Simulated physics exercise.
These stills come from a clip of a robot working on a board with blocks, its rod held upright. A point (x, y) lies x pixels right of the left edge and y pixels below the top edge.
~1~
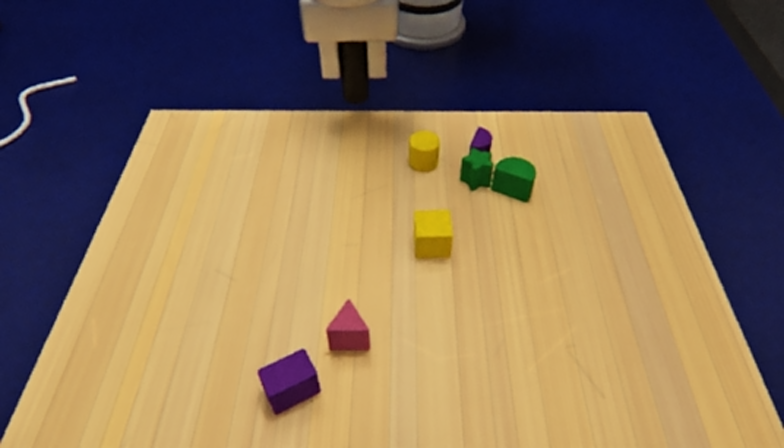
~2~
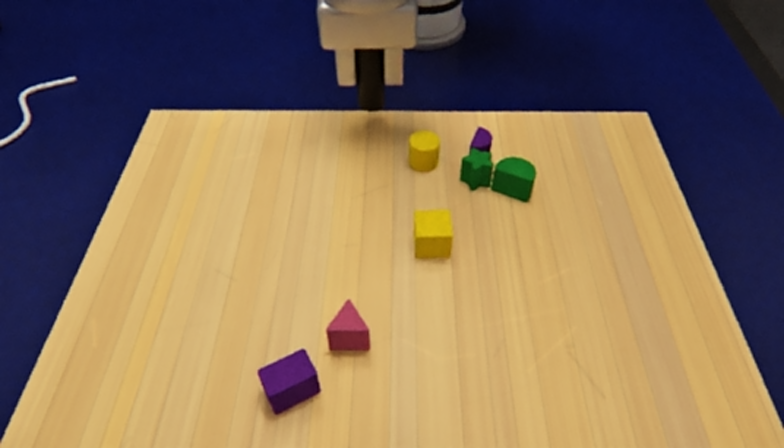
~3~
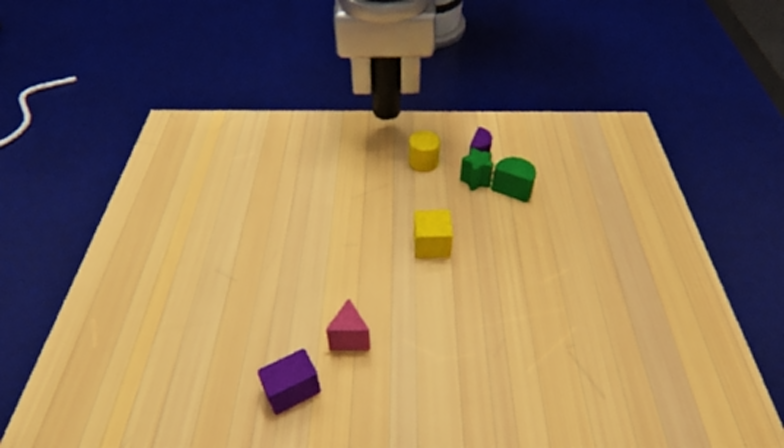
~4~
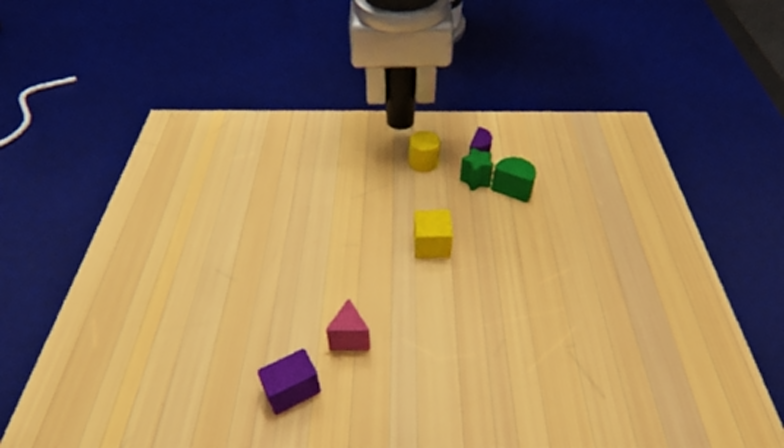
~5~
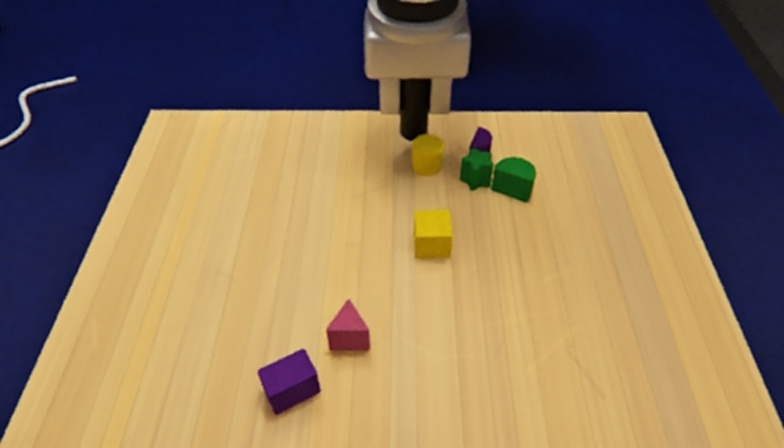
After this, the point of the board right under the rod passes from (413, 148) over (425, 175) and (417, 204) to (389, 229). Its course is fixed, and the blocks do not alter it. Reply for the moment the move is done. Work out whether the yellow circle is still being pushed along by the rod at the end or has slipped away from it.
The rod should slip past it.
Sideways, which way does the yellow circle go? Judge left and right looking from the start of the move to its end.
Leftward.
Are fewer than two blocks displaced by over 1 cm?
My answer is yes.
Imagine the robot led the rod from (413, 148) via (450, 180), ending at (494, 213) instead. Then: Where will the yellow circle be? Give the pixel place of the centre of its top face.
The point I'd pick in the picture is (478, 208).
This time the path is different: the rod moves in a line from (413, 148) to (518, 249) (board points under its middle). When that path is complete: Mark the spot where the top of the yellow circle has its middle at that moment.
(484, 229)
On the path given first. One third of the way, rod (425, 159); yellow circle (447, 169).
Two thirds of the way, rod (417, 189); yellow circle (453, 183).
At the end, rod (389, 213); yellow circle (453, 183); yellow square block in place.
